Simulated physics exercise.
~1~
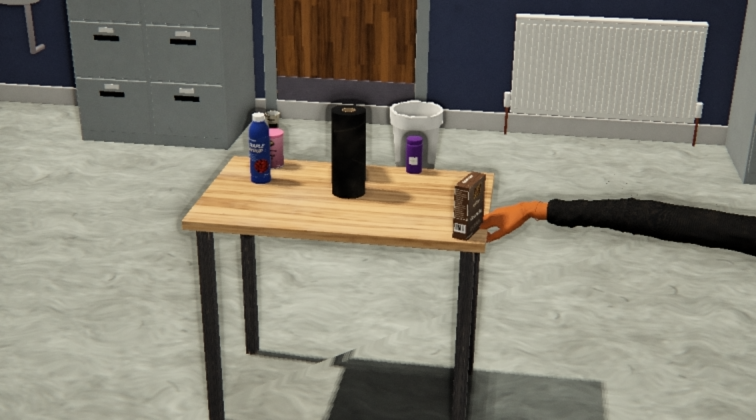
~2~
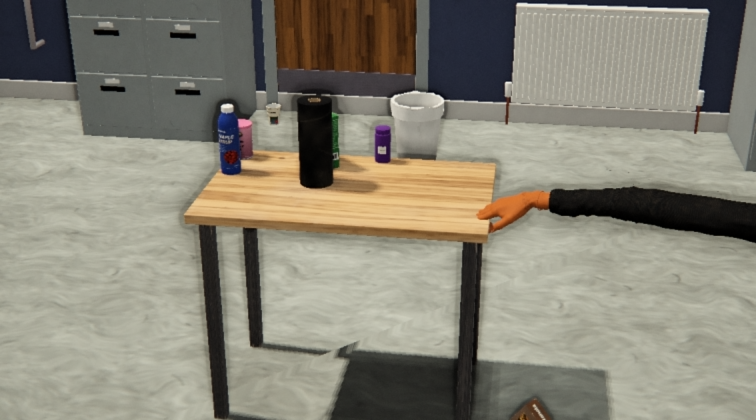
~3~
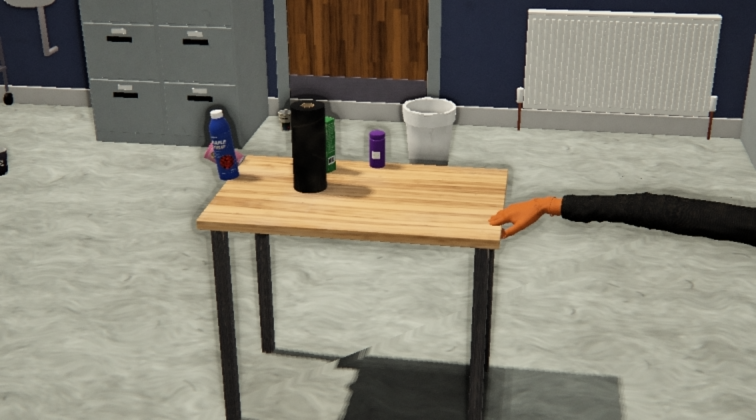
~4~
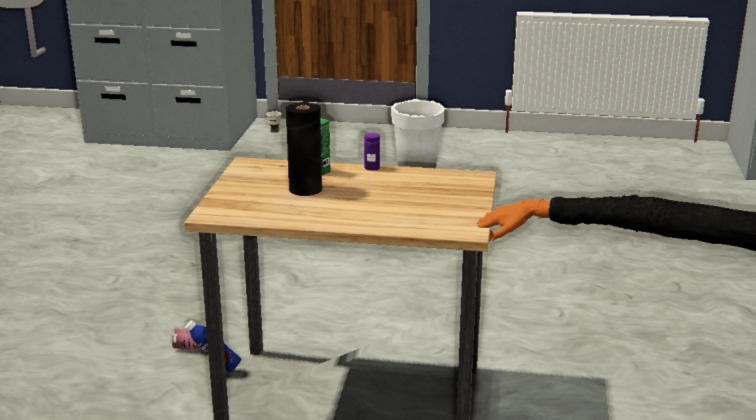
On a small wooden table gripped by a hand, items shifting left as a brown packet, then pink and blue containers, fall off.
